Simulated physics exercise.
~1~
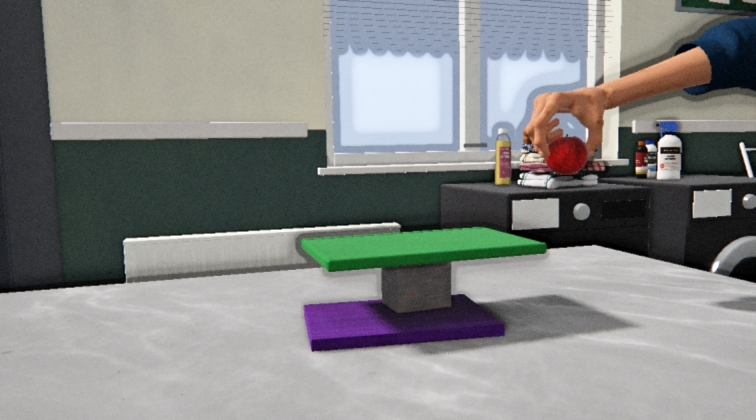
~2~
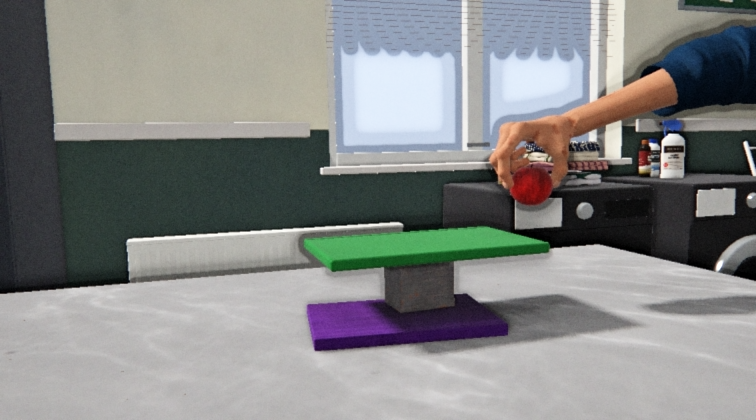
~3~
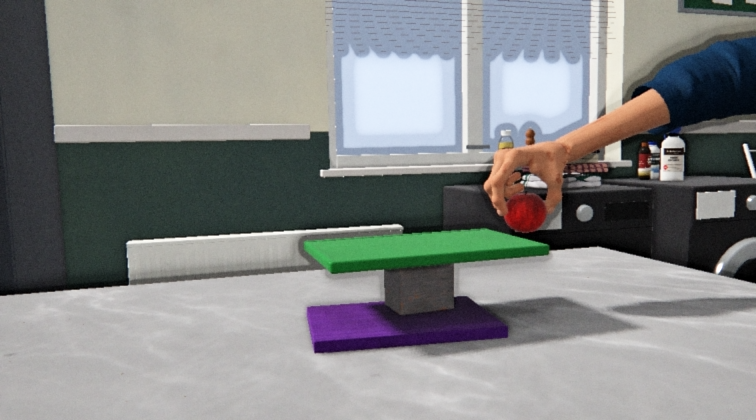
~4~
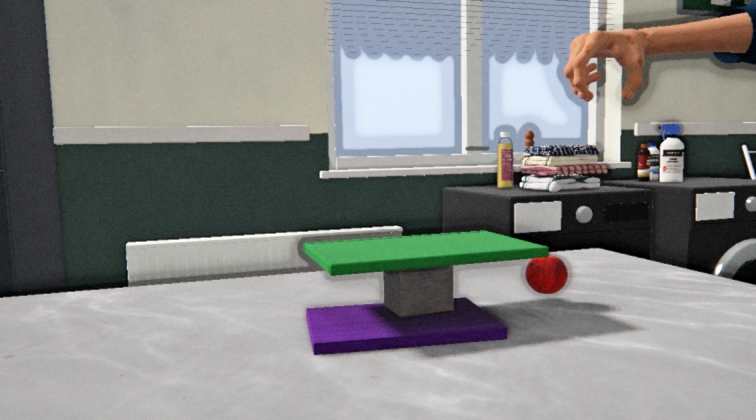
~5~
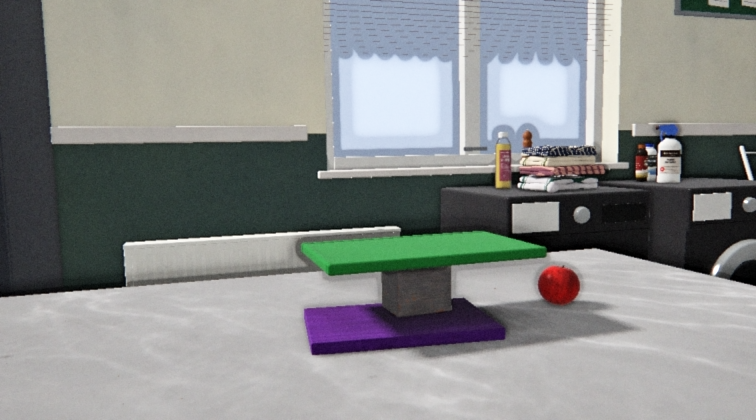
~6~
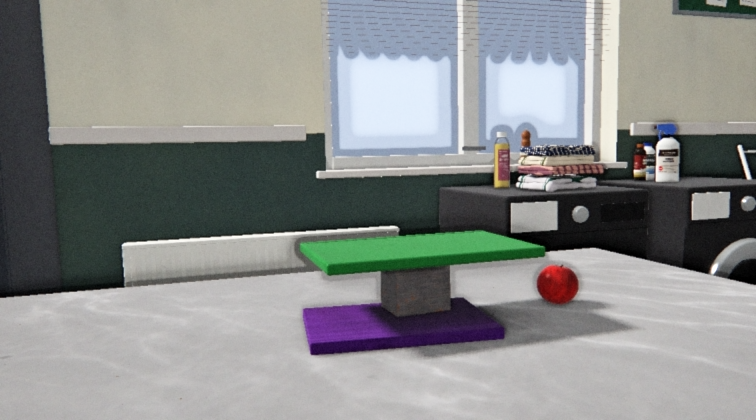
A room with a window, a radiator and dark cabinets is seen across a pale grey tabletop, from a slightly swaying camera. On the table, a purple board lies under a grey block, which holds up a wide green tray. A hand reaches in from the right with a red apple, moves it left and lowers it near the tray's right end. The hand lets go and draws back as the apple drops beside that end. The apple shifts slightly right and comes to rest on the table, while the board, block and tray stay stacked.
